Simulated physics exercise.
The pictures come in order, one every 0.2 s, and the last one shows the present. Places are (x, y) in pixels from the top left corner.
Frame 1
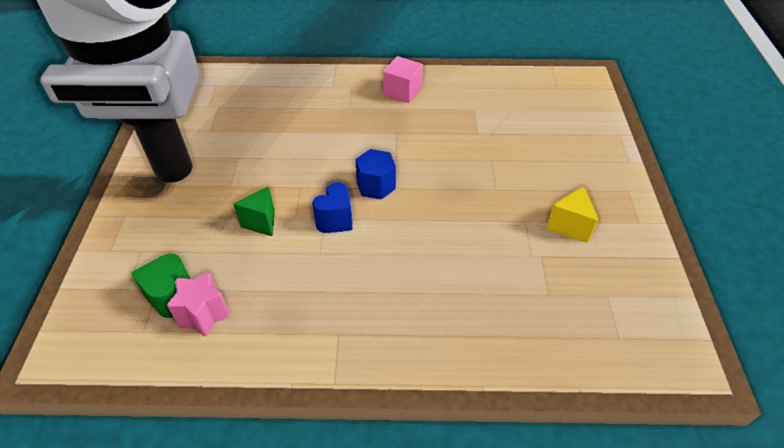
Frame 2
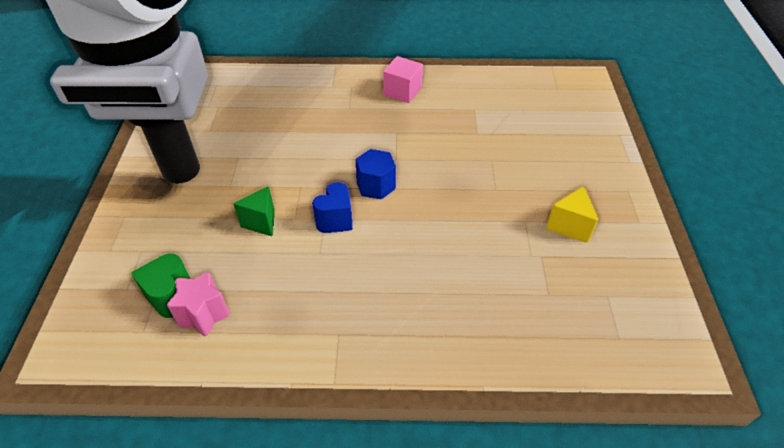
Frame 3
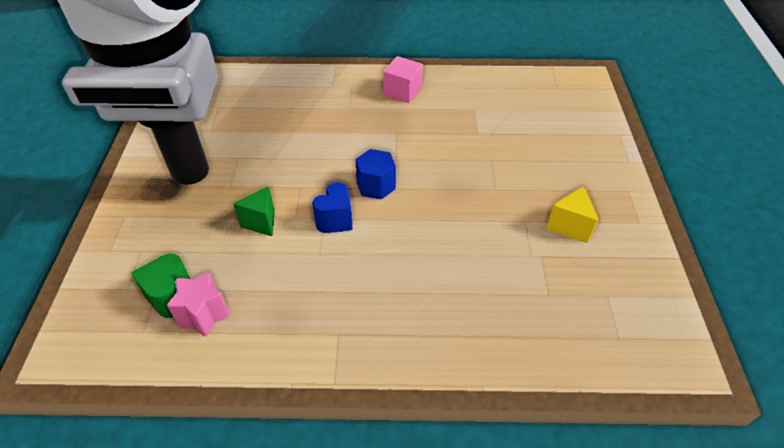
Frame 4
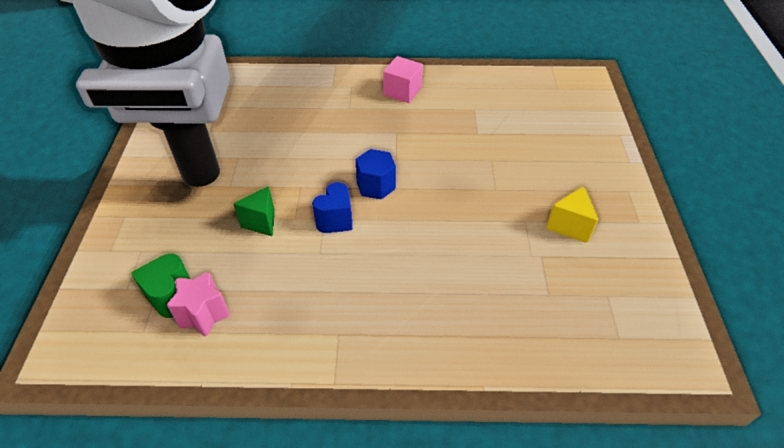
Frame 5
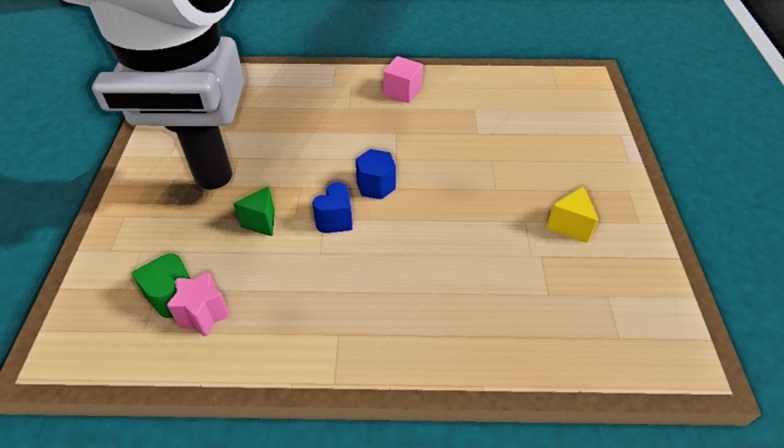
The clip opens on a wooden board with scattered green, pink, blue and yellow blocks, and a robot arm holding a dark rod near the upper left. The arm slides the rod a short way right and slightly down, drawing closer to the green three-sided block, while every block stays still.
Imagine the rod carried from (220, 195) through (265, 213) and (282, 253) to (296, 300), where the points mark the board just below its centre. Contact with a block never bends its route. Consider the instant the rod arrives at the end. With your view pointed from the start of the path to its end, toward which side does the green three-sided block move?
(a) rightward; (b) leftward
Choice a: Rightward.
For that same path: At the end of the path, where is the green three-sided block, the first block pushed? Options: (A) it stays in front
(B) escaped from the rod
Option A.
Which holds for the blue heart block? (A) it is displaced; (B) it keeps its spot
The answer is B.
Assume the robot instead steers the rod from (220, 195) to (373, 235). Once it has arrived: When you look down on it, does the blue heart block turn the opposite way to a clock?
Yes - that is the case.
What follows on the original path. One third of the way, rod (261, 197); green three-sided block (268, 212), turned 25° clockwise.
Two thirds of the way, rod (278, 237); green three-sided block (290, 253).
At the end, rod (292, 284); green three-sided block (307, 303); blue heart block unmoved.
